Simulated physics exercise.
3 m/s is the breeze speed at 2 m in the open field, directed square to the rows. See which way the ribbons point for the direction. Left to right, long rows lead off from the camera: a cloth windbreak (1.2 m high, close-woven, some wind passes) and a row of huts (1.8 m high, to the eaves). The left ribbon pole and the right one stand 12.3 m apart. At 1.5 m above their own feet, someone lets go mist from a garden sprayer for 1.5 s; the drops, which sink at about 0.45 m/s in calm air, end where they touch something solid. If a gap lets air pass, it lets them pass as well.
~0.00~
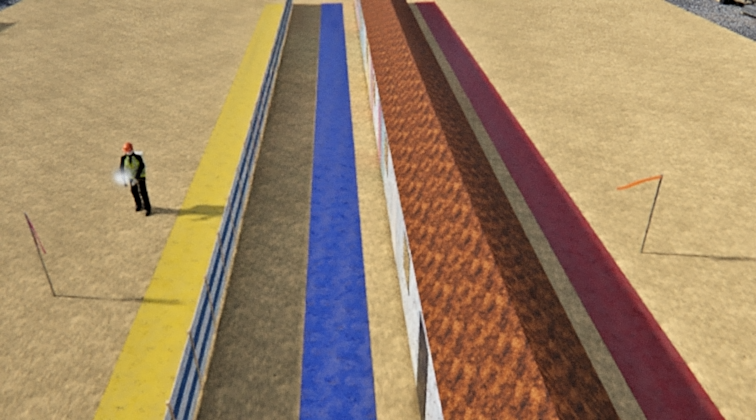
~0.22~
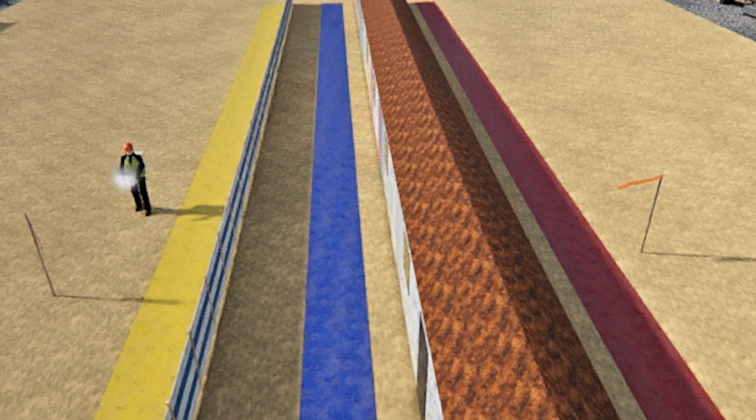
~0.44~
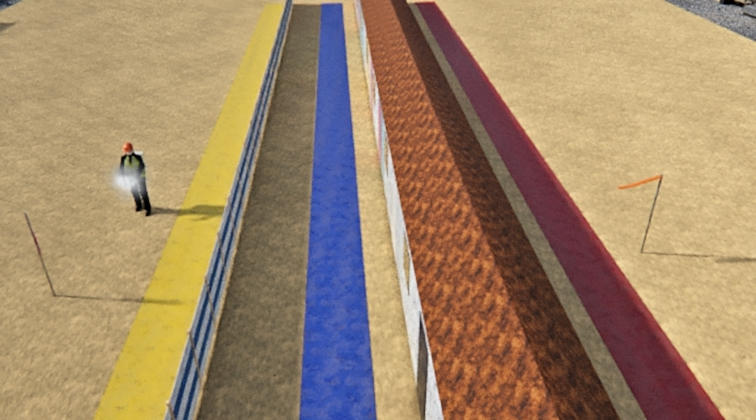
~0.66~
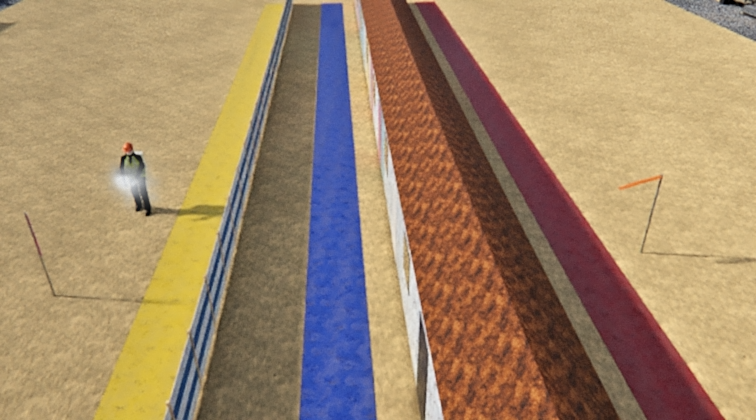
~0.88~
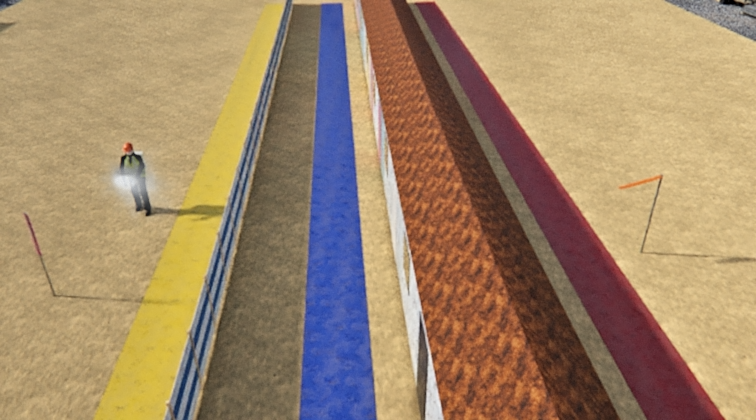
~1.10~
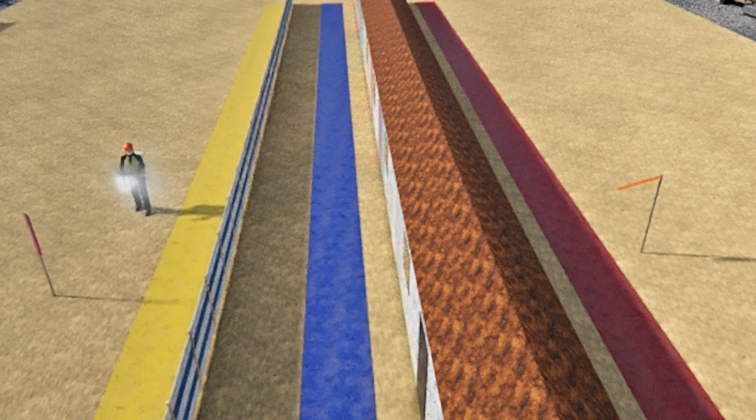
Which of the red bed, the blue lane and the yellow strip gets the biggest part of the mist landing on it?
Yellow.
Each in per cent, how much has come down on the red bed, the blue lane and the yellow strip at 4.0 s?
About 0 per cent red, 0 per cent blue and 20 per cent yellow.
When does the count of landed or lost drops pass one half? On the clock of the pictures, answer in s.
Around 5.0 seconds.
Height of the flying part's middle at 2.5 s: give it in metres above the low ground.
The middle sits roughly 1.0 m above the low ground.
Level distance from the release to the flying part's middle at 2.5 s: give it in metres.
It works out to about 0.5 m.
After 2.5 s, 7 % is no longer flying here, and 0 % lies on the blue lane, 4 % on the yellow strip and 0 % on the red bed; the middle of what still flies is 1.0 m above the low ground, near (158, 193).
After 4.0 s, 31 % is no longer flying here, and 0 % lies on the blue lane, 19 % on the yellow strip and 0 % on the red bed; the middle of what still flies is 0.9 m above the low ground, near (184, 197).
After 8.0 s, 73 % is no longer flying here, and 0 % lies on the blue lane, 40 % on the yellow strip and 0 % on the red bed; the middle of what still flies is 1.1 m above the low ground, near (217, 188).
After 20.0 s, 97 % is no longer flying here, and 2 % lies on the blue lane, 42 % on the yellow strip and 0 % on the red bed.
After 45.0 s, 100 % is no longer flying here, and 3 % lies on the blue lane, 42 % on the yellow strip and 0 % on the red bed.
